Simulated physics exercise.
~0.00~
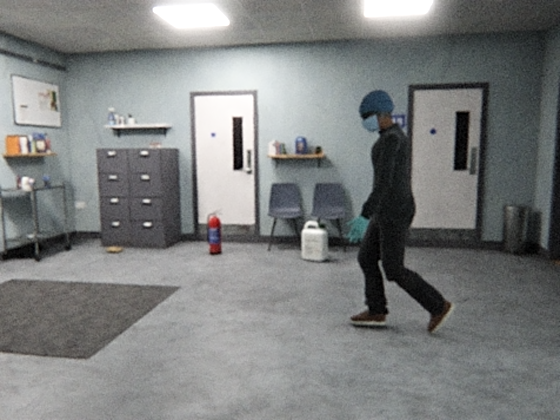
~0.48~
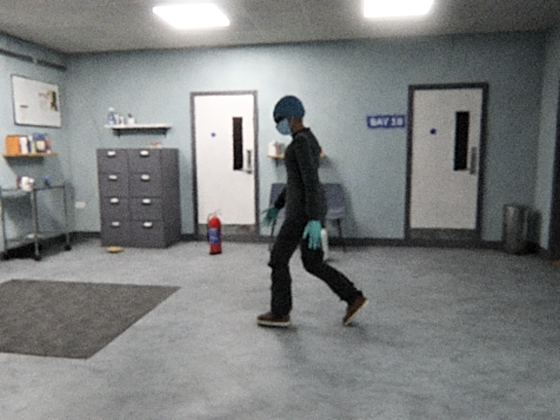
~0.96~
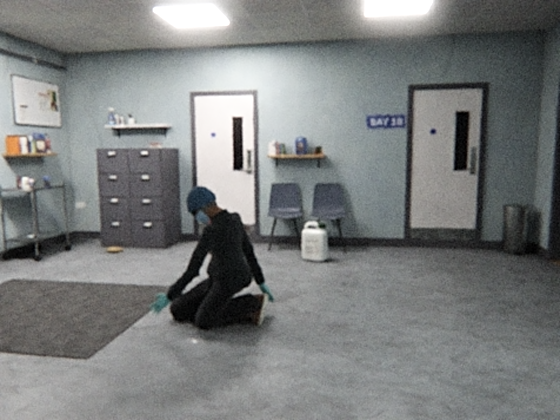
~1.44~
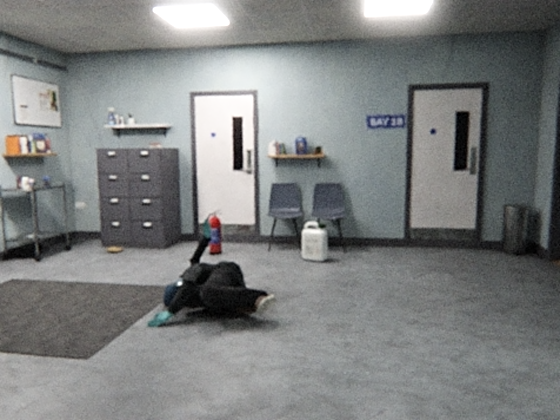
In a blue-walled utility room, a masked person in dark clothes walks left, drops kneeling, then slumps low beside a dark mat.
